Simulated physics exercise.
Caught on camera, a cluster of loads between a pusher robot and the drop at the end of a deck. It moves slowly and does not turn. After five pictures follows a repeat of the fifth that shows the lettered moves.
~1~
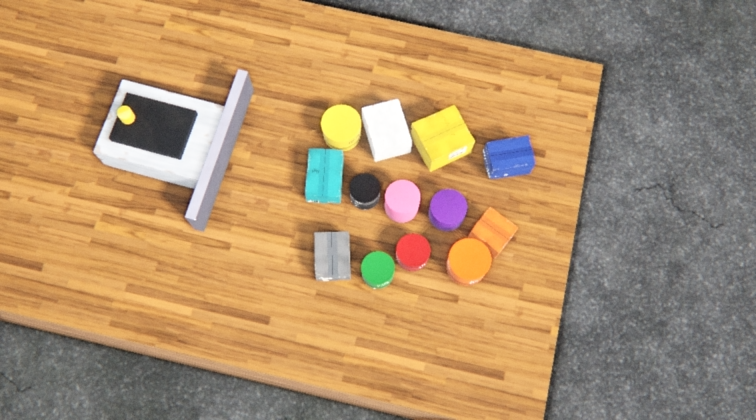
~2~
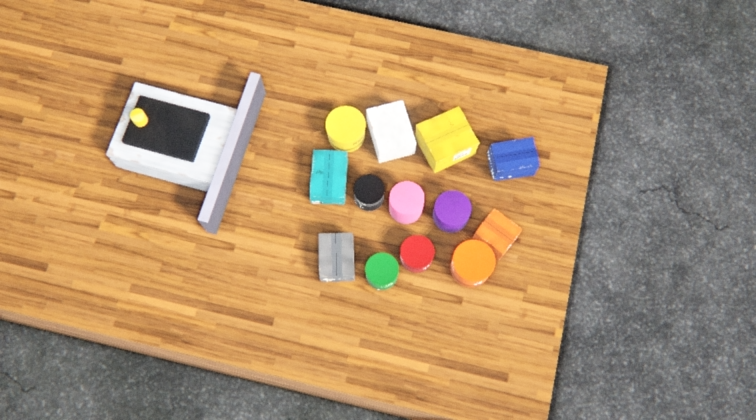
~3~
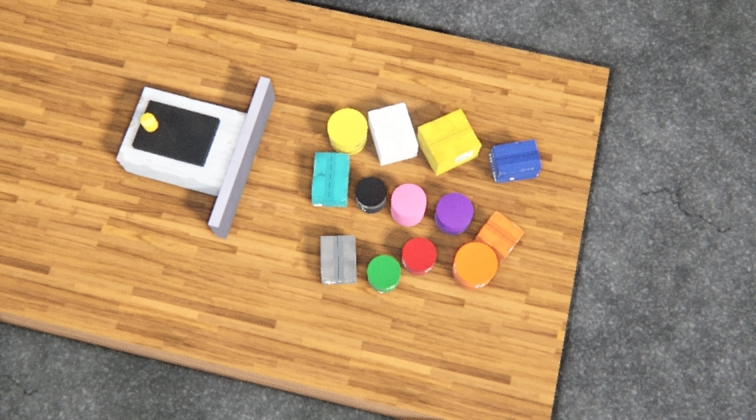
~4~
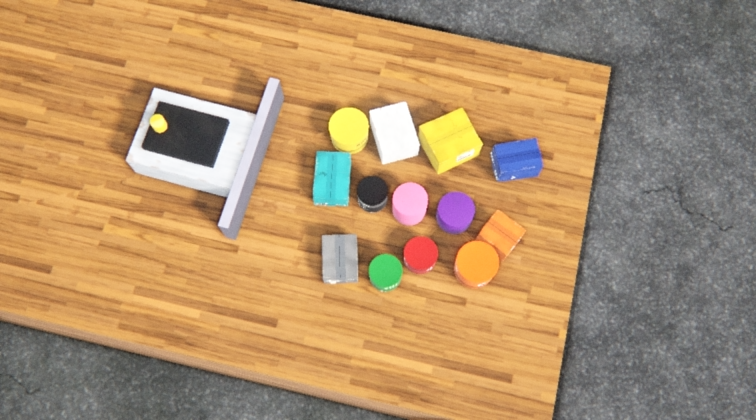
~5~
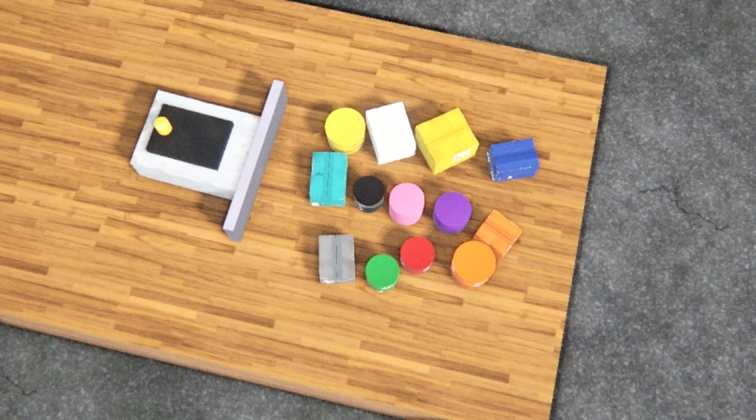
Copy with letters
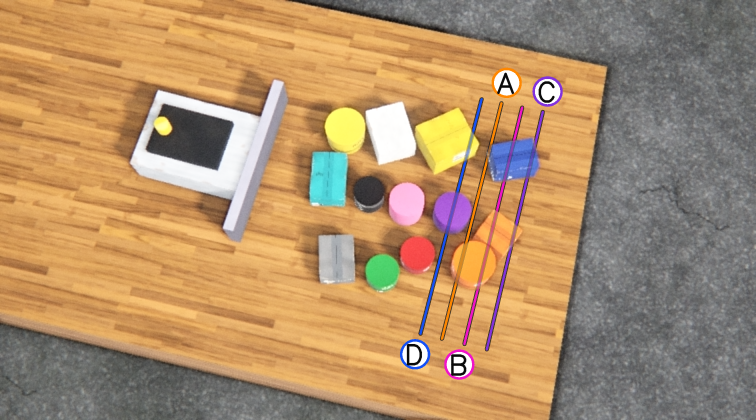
A white and grey wheeled-looking machine with a black top, a yellow knob and a wide grey blade sits at the left of a wooden deck above dark grey ground, seen from above. Right of it cluster yellow, white, blue, turquoise and grey boxes, an orange one, and black, pink, purple, red, green, orange and yellow cylinders. The machine creeps right without turning or touching them, while the view shifts very slightly.
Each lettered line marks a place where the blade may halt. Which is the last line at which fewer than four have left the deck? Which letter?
No farther than C.
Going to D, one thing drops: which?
The blue box goes over.
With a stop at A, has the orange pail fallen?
By then, no.
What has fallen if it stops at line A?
The blue box goes over.
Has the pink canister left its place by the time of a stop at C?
Yes.
On the marked copy, A at (473, 216); B at (495, 220); C at (516, 225); D at (452, 211).
Taking C. A third of the way, robot (288, 158); blue box (521, 162); purple canister (465, 216).
Two thirds of the way, robot (382, 179); blue box over the edge; yellow box (563, 156).
When it is over, robot (457, 196); yellow box over the edge; orange box over the edge; three fallen.
As for the rest, A is within the limit but short; B is within the limit but short; D is within the limit but short.
